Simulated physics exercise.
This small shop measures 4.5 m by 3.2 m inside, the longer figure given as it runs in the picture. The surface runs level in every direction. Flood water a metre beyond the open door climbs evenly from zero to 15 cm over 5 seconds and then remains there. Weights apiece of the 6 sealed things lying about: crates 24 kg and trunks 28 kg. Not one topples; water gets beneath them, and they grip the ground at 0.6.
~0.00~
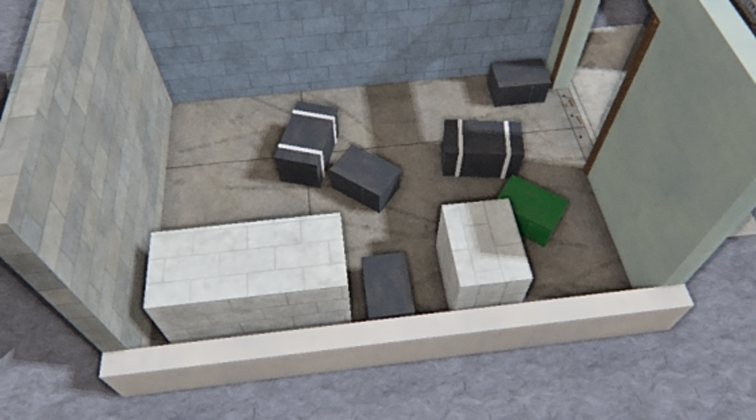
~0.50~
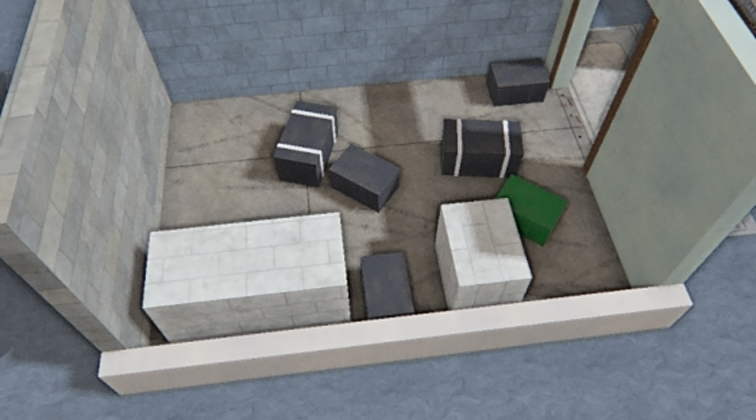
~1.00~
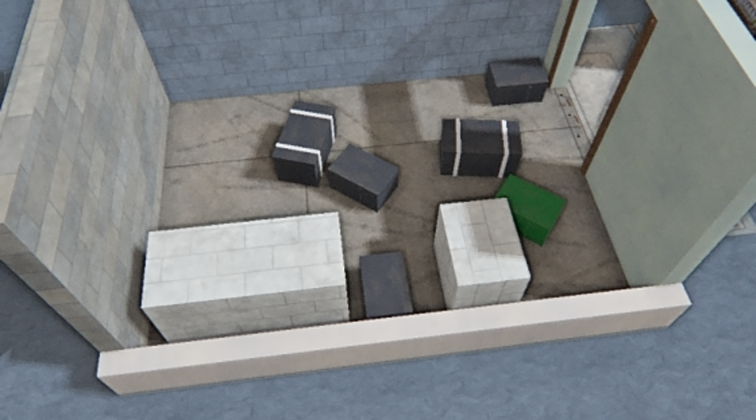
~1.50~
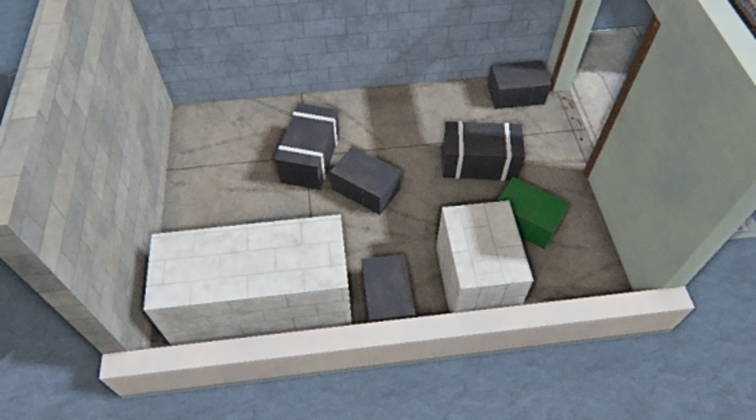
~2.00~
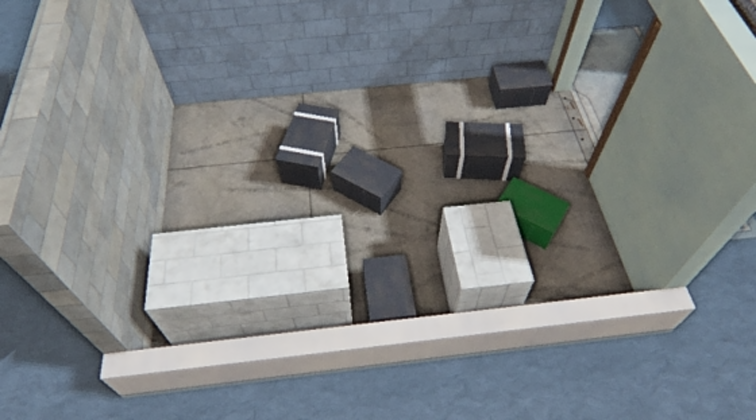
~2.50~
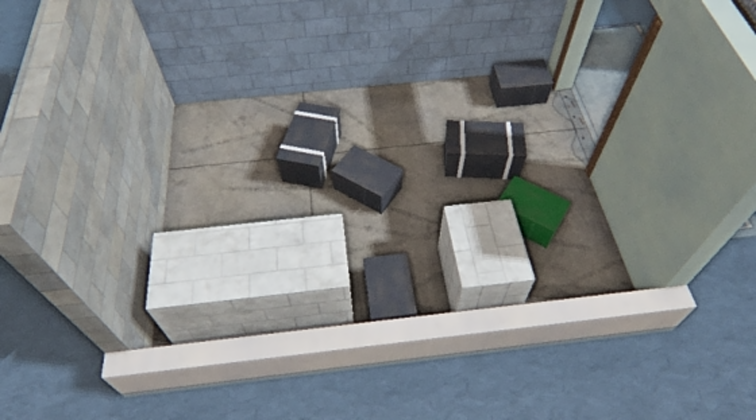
Nothing moves inside the small roofless shop, seen from above over a low front wall, apart from a very slight shake of the view. Two pale block-shaped counters stand at the front with a dark grey box between them, a green crate sits behind the right one, and dark boxes, two banded in white, lie farther back near an open doorway. Throughout, every box keeps its place on the stained floor.
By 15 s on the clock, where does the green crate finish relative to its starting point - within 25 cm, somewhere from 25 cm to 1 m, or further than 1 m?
The green crate finishes within 25 cm of its start.
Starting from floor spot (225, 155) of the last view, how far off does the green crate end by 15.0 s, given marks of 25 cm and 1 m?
It creeps a little.
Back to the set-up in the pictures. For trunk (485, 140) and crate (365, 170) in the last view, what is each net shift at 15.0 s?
Shifts: 100 cm / 50 cm.
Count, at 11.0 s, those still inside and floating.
The number is 0.
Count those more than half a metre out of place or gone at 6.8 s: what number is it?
Answer: 0.
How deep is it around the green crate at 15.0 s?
Near 7 cm deep.
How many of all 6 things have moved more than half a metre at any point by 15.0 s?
That makes 2.
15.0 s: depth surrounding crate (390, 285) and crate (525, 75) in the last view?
First about 11 cm, second about 8 cm.
After 3.5 s the green crate is near (534, 203), 0.0 m from its start, aground; 0 afloat.
After 6.8 s the green crate is near (534, 203), 0.0 m from its start, aground; 0 afloat.
After 11.0 s the green crate is near (534, 203), 0.0 m from its start, aground; 0 afloat.
After 15.0 s the green crate is near (534, 203), 0.0 m from its start, aground; 3 afloat.
